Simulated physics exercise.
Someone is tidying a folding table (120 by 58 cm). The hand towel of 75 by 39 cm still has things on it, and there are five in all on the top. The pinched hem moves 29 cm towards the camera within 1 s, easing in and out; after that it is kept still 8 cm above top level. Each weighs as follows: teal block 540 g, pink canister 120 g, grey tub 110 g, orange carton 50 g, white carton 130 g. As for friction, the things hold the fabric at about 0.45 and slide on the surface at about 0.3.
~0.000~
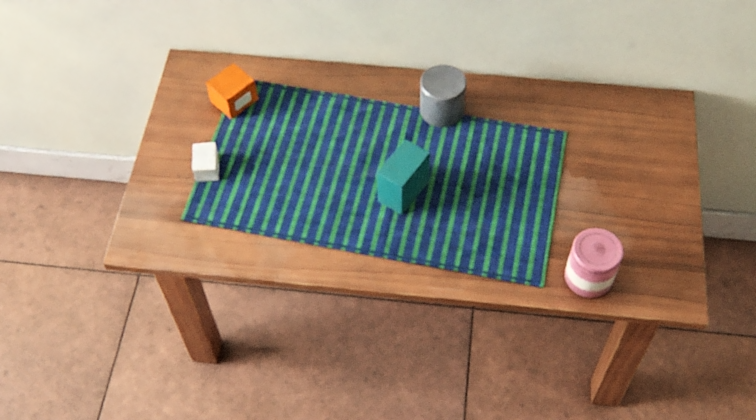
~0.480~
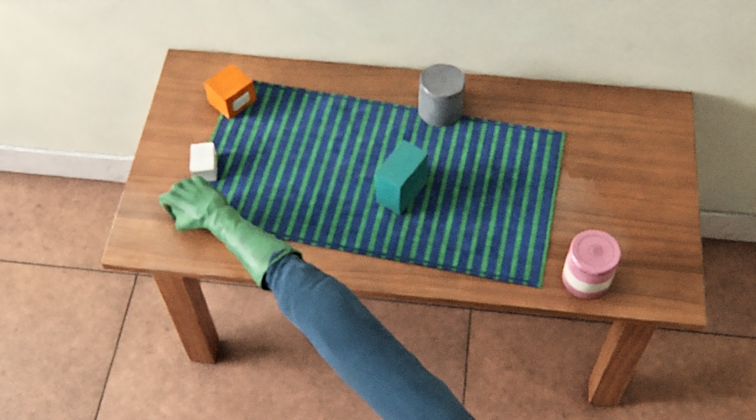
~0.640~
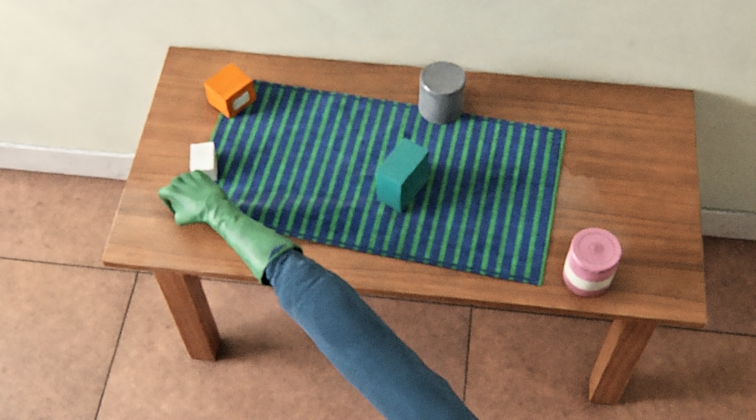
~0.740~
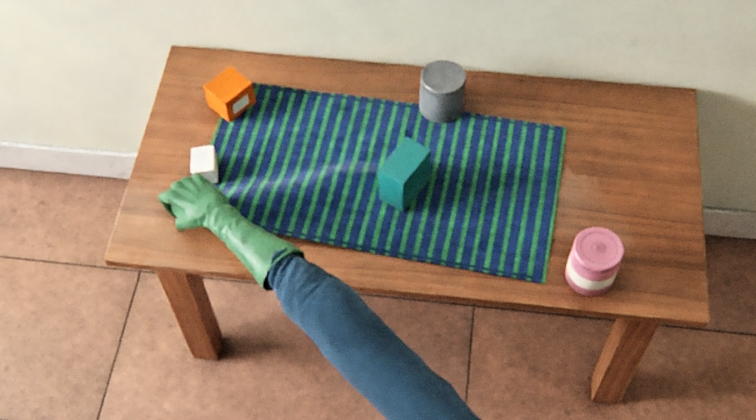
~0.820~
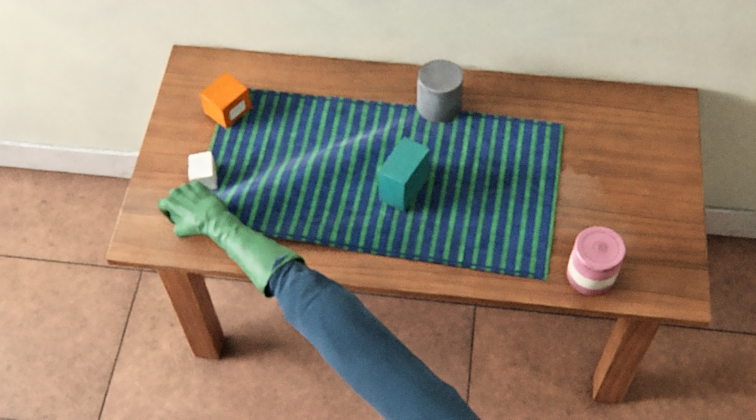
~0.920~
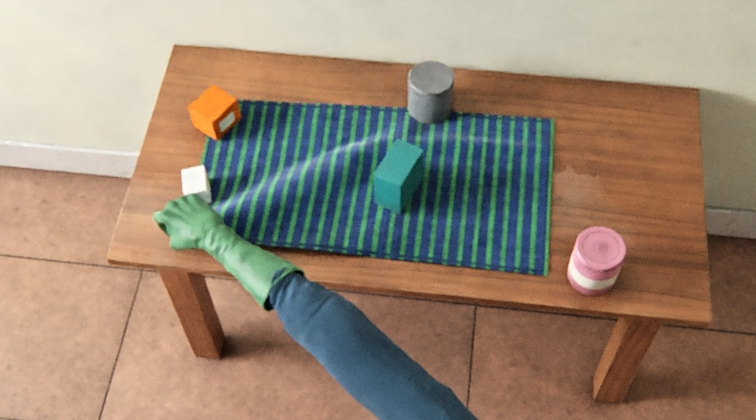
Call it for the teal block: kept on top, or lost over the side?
Kept on top.
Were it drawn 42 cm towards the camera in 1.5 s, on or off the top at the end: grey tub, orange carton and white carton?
Result - grey tub: Still on top, orange carton: Gone, white carton: Gone.
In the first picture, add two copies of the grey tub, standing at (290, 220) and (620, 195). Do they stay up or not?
Off the top, then still on top.
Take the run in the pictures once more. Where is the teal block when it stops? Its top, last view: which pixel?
It stops around pixel (340, 198).
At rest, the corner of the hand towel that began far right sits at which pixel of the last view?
In the final picture it's somewhere around (451, 106).
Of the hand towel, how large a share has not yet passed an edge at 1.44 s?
Roughly 85% of it.
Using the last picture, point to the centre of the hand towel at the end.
(311, 219), roughly.
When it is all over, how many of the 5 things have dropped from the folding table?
Count recorded: 1.
By 1.1 s, 100 % of the hand towel is still over the top; teal block 6 cm off its start, orange carton 18 cm off its start, white carton 16 cm off its start.
By 1.3 s, 90 % of the hand towel is still over the top; teal block 10 cm off its start, orange carton 28 cm off its start, white carton 25 cm off its start.
By 1.4 s, 85 % of the hand towel is still over the top; teal block 14 cm off its start at (347, 192), orange carton 36 cm off its start at (135, 201), white carton 32 cm off its start at (151, 288).
By 1.6 s, 80 % of the hand towel is still over the top; teal block 16 cm off its start, orange carton 41 cm off its start, white carton over the edge.
By 3.2 s, 80 % of the hand towel is still over the top; teal block 16 cm off its start at (340, 198), white carton over the edge, orange carton 41 cm off its start at (129, 223), grey tub 26 cm off its start at (329, 104).
